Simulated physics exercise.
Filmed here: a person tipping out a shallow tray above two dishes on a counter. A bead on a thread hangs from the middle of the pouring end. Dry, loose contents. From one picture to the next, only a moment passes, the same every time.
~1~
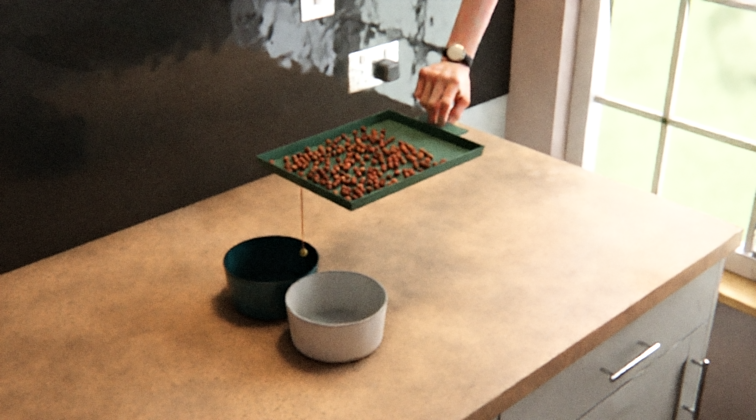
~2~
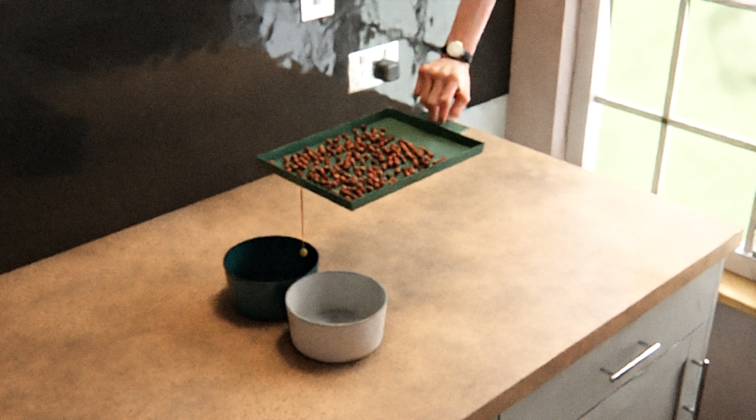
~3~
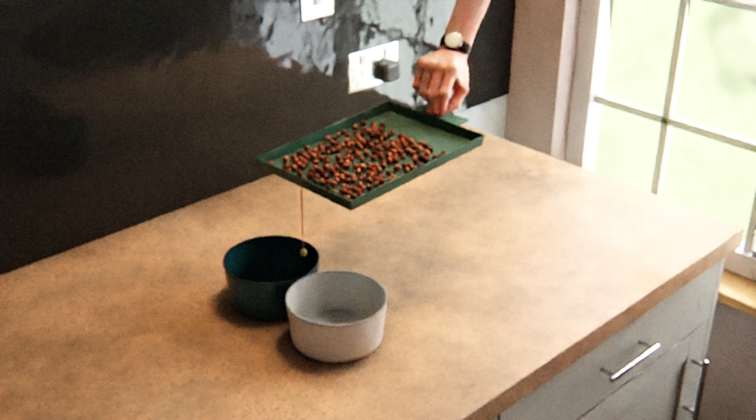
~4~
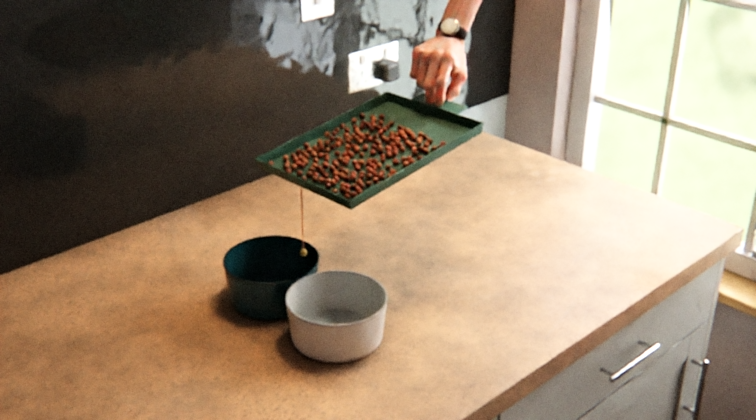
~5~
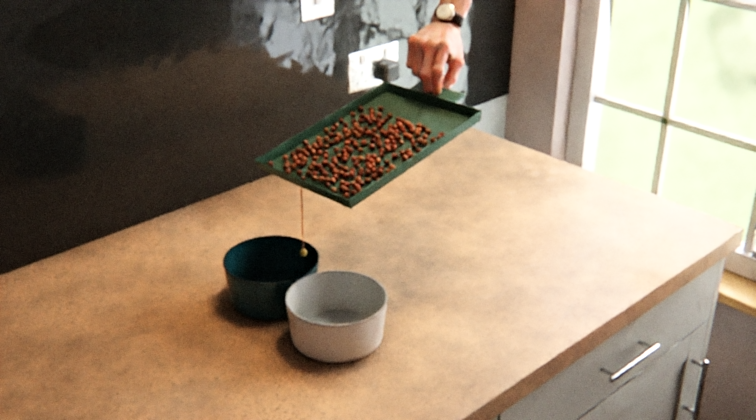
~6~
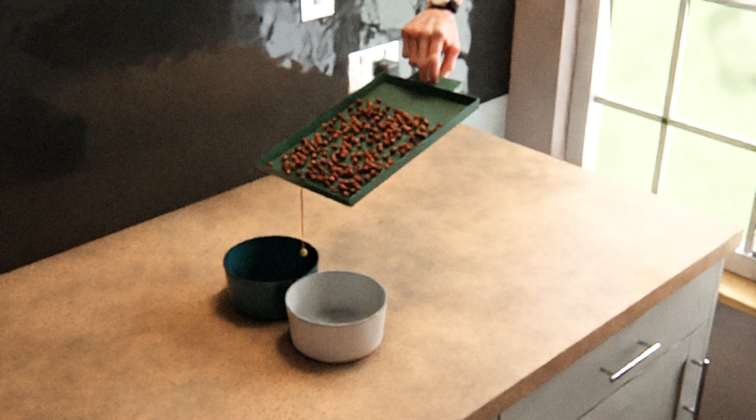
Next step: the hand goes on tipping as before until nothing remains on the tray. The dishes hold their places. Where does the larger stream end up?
It ends up in the left-hand dish.
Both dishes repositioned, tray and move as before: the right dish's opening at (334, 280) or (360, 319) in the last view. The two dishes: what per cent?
First placement near 70 percent, second near 50 percent.
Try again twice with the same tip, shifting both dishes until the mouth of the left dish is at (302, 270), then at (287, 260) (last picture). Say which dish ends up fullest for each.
With the dishes at the first place it's the left-side dish, and at the second it's the left-side dish.
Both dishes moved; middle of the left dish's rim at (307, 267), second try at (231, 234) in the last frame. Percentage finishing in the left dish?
Some 40 percent in the first case, 30 percent in the second.
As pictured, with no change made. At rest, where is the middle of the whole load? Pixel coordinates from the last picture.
Near (257, 297), more or less.
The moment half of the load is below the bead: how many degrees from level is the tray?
Around 115° at that moment.
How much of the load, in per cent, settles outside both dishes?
That works out to something like 20 per cent.
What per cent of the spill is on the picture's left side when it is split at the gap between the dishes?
Left portion: Around 100 %.
Soon after the last picture, tray tipped steeply; nearly all on the tray; a stray few in the air.
A little later, tray tipped past a quarter turn; nearly all on the tray; a stray few in the left dish; a stray few outside both; a stray few in the air.
Later still, tray tipped past a quarter turn; a small part in the right dish; most in the left dish; about a quarter outside both.
At rest, tray tipped past a quarter turn; a small part in the right dish; most in the left dish; about a quarter outside both.
